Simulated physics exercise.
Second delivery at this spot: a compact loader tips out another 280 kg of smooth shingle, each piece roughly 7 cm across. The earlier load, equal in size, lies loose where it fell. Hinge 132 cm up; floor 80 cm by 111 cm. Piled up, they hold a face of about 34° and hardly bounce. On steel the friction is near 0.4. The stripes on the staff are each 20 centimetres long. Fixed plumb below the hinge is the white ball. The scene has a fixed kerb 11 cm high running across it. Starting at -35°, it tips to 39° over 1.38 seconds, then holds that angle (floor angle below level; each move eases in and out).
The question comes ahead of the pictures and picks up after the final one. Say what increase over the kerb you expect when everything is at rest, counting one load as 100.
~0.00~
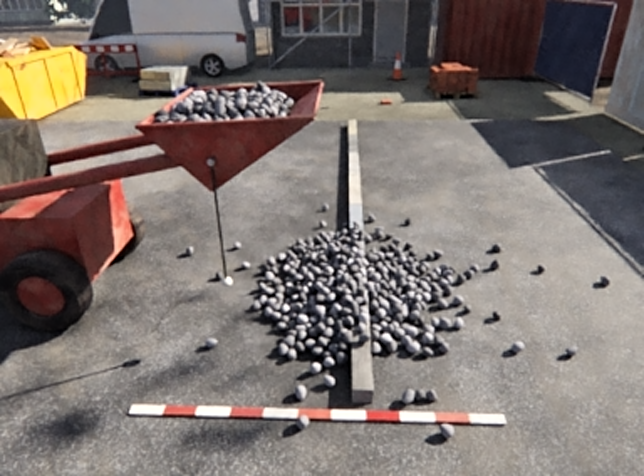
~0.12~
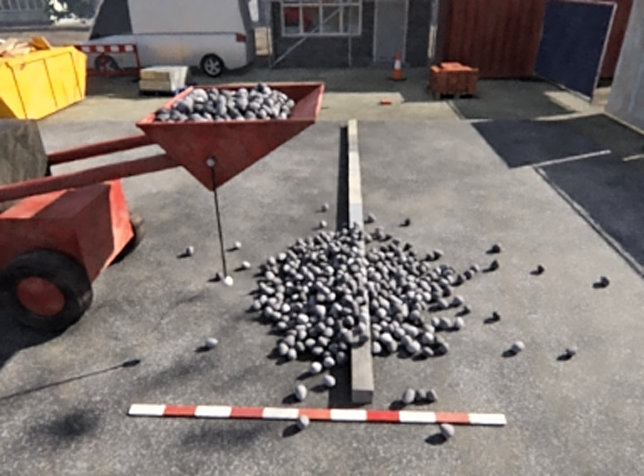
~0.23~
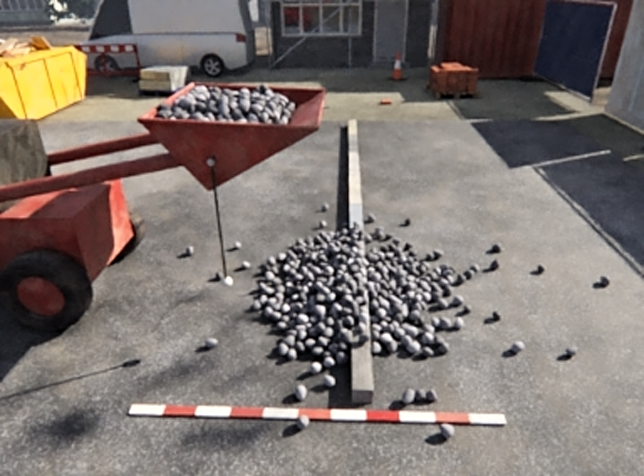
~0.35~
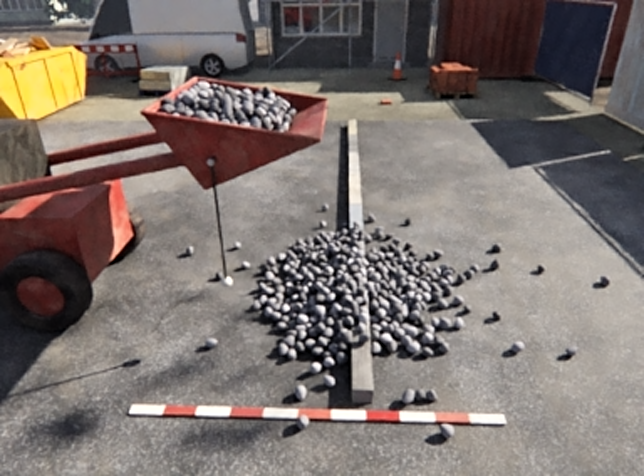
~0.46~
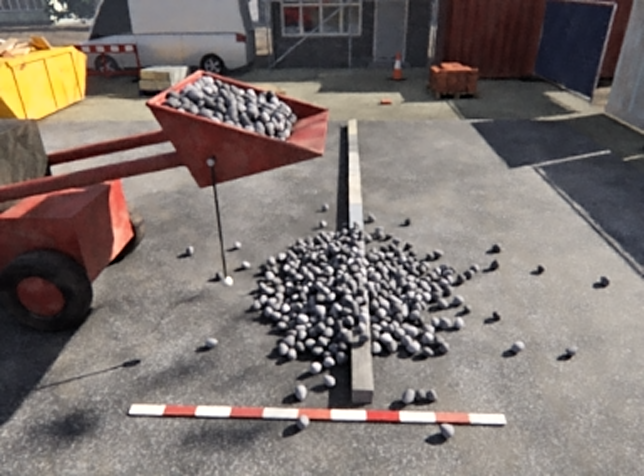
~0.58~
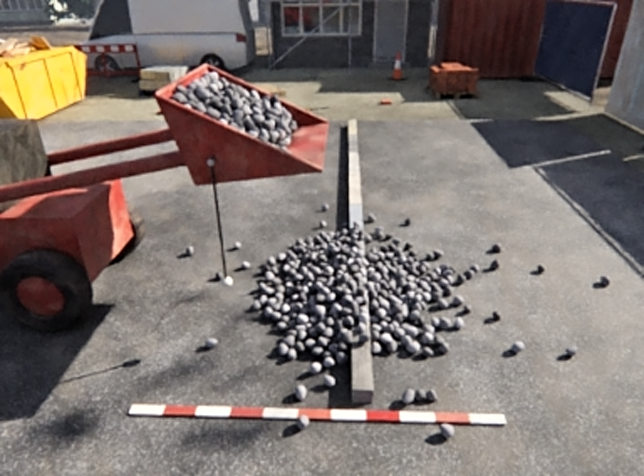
Some 55 per cent is added.
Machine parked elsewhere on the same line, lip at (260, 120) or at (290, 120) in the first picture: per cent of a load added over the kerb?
About 10 per cent from the first spot and 30 per cent from the second.
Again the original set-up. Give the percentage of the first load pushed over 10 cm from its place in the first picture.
The answer is about 15 per cent.
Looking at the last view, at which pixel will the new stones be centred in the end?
The centre sits about (367, 276).
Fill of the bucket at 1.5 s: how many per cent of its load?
It holds some 35 percent.
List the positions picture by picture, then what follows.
In the first frame, the bucket is at -35°, its lip at (314, 118); the top of the load is at (246, 97). The earlier load is highest near (352, 262), 22 cm above ground level, 68 % on this side of the kerb, 32 % over the kerb.
In the second frame, the bucket is at -34°, its lip at (315, 121); the top of the load is at (235, 98); the stones move at 0.1 m/s on average.
The third frame shows lip at (318, 129), floor tilted -29°, highest stones at (221, 95); the stones move at 0.2 m/s on average.
In the fourth frame, the bucket is at -23°, its lip at (321, 140); the top of the load is at (201, 92); the stones move at 0.2 m/s on average.
In the fifth frame, the bucket is at -15°, its lip at (322, 155); the top of the load is at (202, 86); the stones move at 0.3 m/s on average.
The sixth frame shows lip at (322, 171), floor tilted -7°, highest stones at (206, 82); the stones move at 0.3 m/s on average.
After 1.0 s the floor is at 27°; in per cent of one load, 98 in the bucket, 70 on this side of the kerb, 32 over the kerb; the foremost stones are at (523, 289).
After 1.5 s the floor is at 39°; in per cent of one load, 35 in the bucket, 130 on this side of the kerb, 35 over the kerb; the foremost stones are at (523, 289).
After 1.8 s the floor is at 39°; in per cent of one load, 1 in the bucket, 132 on this side of the kerb, 67 over the kerb; the foremost stones are at (523, 289).
After 4.4 s the floor is at 39°; in per cent of one load, 0 in the bucket, 112 on this side of the kerb, 88 over the kerb; the foremost stones are at (544, 277). Net gain over the kerb, 55.
